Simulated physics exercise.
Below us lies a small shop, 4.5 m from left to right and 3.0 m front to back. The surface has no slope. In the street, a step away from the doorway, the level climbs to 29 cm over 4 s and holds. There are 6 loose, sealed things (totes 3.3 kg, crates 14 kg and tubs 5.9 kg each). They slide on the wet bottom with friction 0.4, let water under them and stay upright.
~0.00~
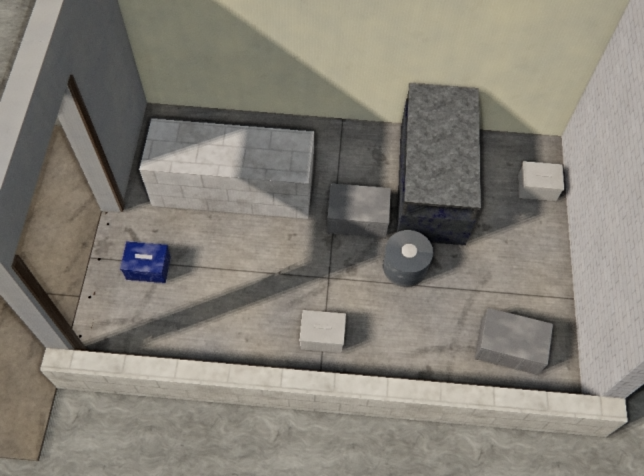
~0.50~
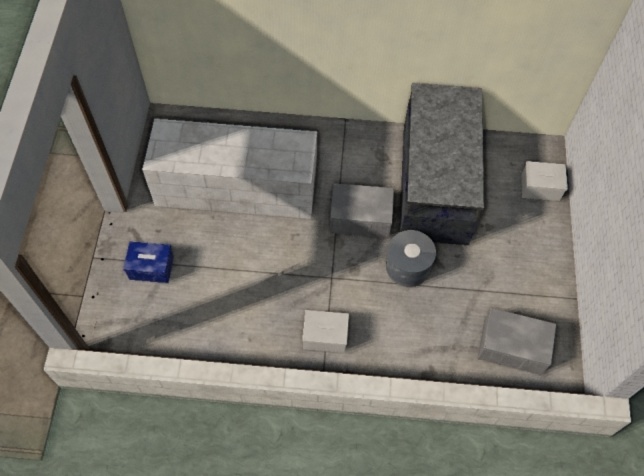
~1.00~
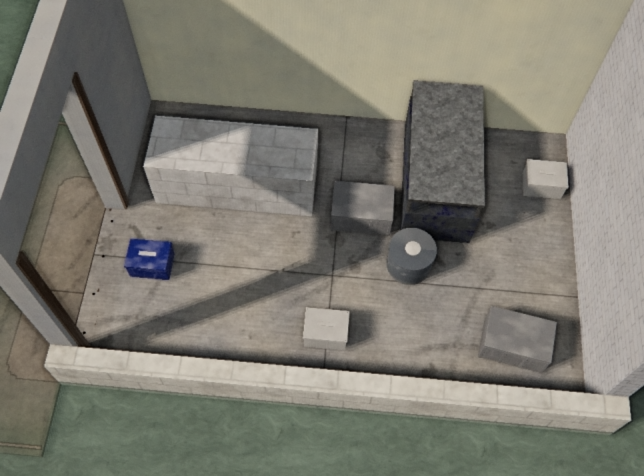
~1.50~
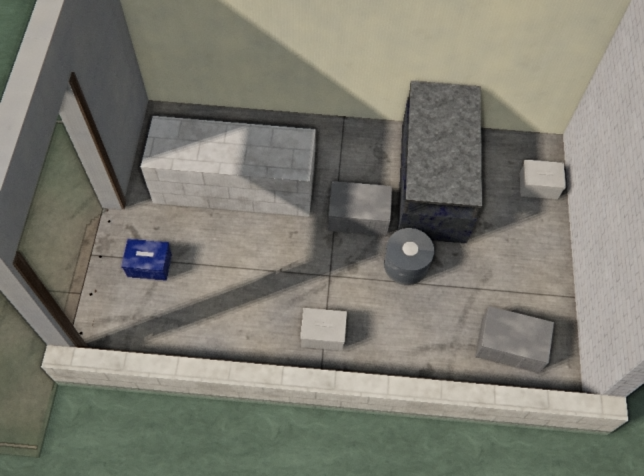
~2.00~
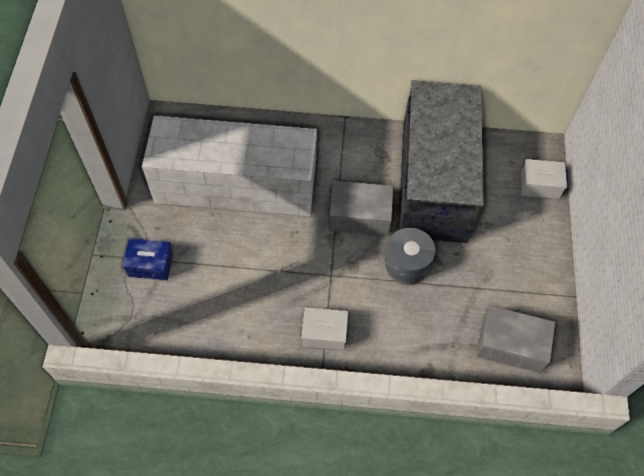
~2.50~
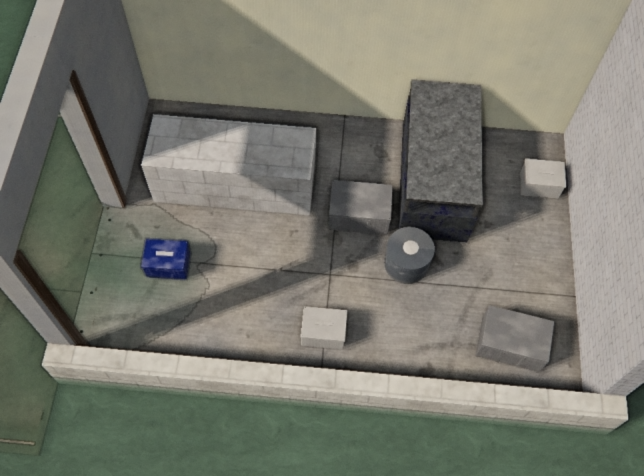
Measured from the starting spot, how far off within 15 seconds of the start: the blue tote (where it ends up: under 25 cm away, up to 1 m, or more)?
The blue tote gets carried off.
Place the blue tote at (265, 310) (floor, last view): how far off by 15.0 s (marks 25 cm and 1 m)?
It gets carried off.
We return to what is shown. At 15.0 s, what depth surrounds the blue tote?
About 33 cm.
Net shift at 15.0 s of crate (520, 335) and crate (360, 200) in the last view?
In that order: 150 cm, 140 cm.
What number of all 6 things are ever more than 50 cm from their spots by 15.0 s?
That makes 6.
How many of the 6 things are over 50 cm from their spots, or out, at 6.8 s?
I count 5.
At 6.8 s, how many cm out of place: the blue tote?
Roughly 400 cm by then.
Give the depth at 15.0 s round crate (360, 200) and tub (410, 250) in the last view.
Roughly 24 and 32 cm.
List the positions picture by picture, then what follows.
The first picture shows the blue tote at (144, 257), on the bottom; water covers 0.0 m2; 0 of 6 have shifted.
The second picture shows the blue tote at (147, 257) rests on the ground; 0.0 m2 under water; 0 of 6 have shifted.
The third picture shows the blue tote at (148, 254), on the bottom; 0.0 m2 under water; 0 of 6 have shifted.
The fourth picture shows the blue tote at (145, 254) rests on the ground; water covers 0.0 m2; 0 of 6 have shifted.
The fifth picture shows the blue tote at (146, 254), on the bottom; 0.3 m2 under water; 0 of 6 have shifted.
The sixth picture shows the blue tote at (165, 254) rests on the ground, 19 cm from its start; water covers 1.2 m2; 1 of 6 have shifted.
After 3.5 s the blue tote is near (288, 250), 1.4 m from its start, afloat; 1 afloat.
After 6.8 s the blue tote is near (530, 200), 3.8 m from its start, afloat; 4 afloat.
After 11.0 s the blue tote is near (516, 115), 3.9 m from its start, afloat; 6 afloat.
After 15.0 s the blue tote is near (508, 122), 3.8 m from its start, afloat; 6 afloat.
